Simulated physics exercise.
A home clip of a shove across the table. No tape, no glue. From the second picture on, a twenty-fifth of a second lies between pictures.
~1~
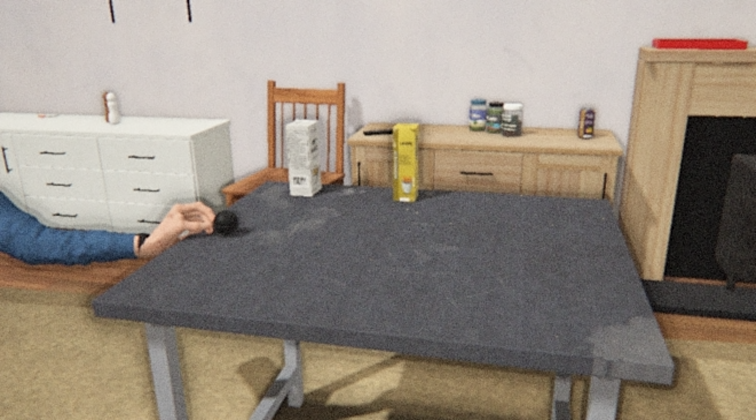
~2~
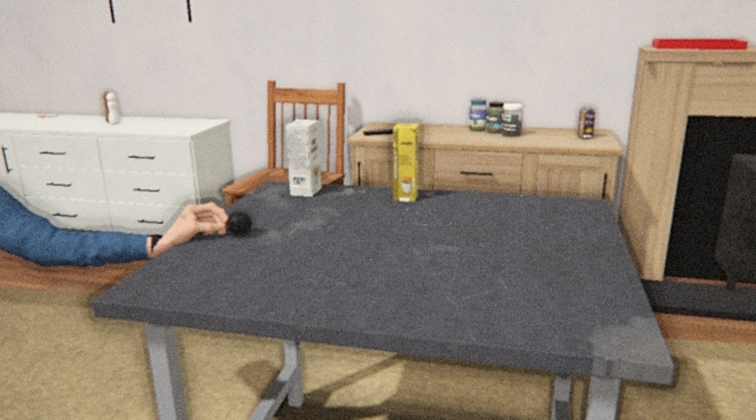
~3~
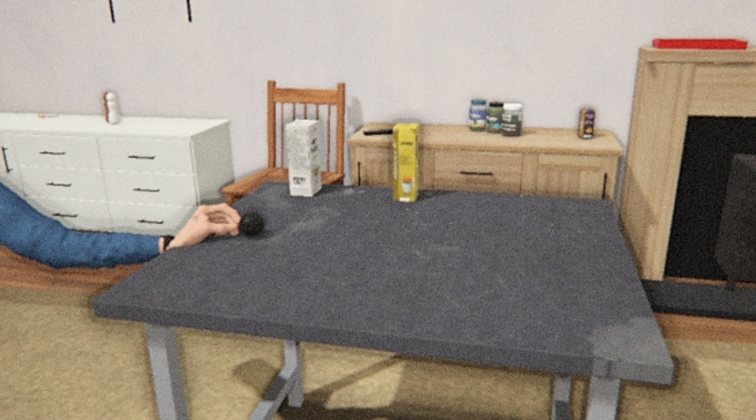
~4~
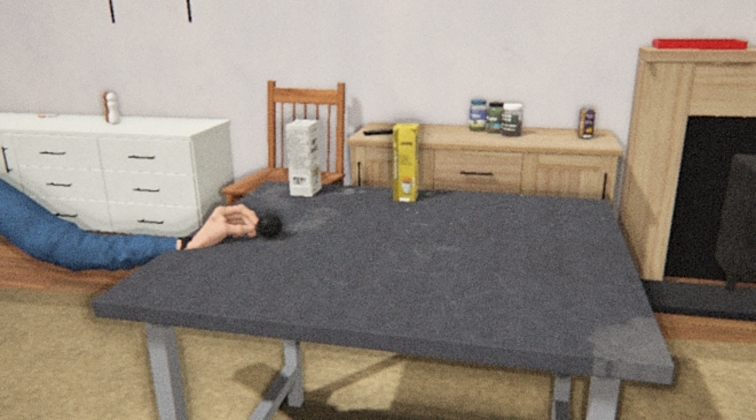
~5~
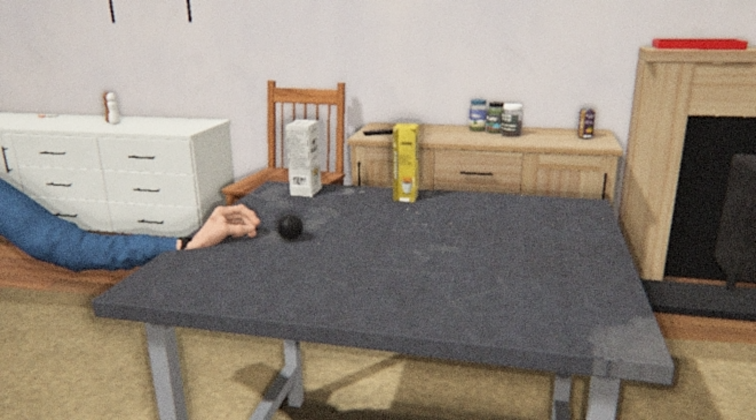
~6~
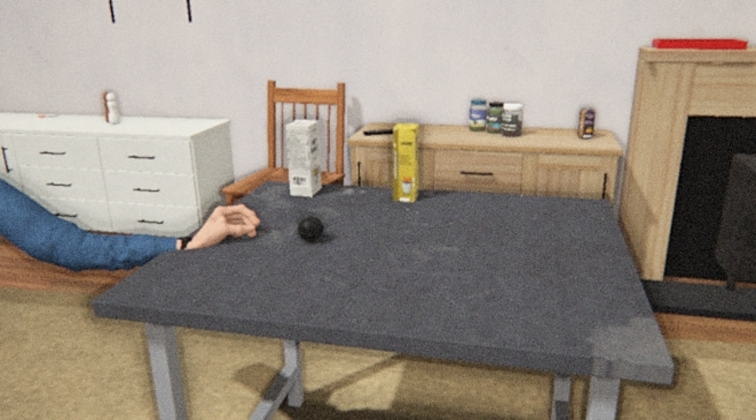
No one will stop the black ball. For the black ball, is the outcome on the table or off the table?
The black ball falls off the table.
Then, 0.40 s on from there, black ball shifted well along near (519, 244).
Then, 0.80 s on from there, black ball now off the table.
In the end, off the table, black ball.
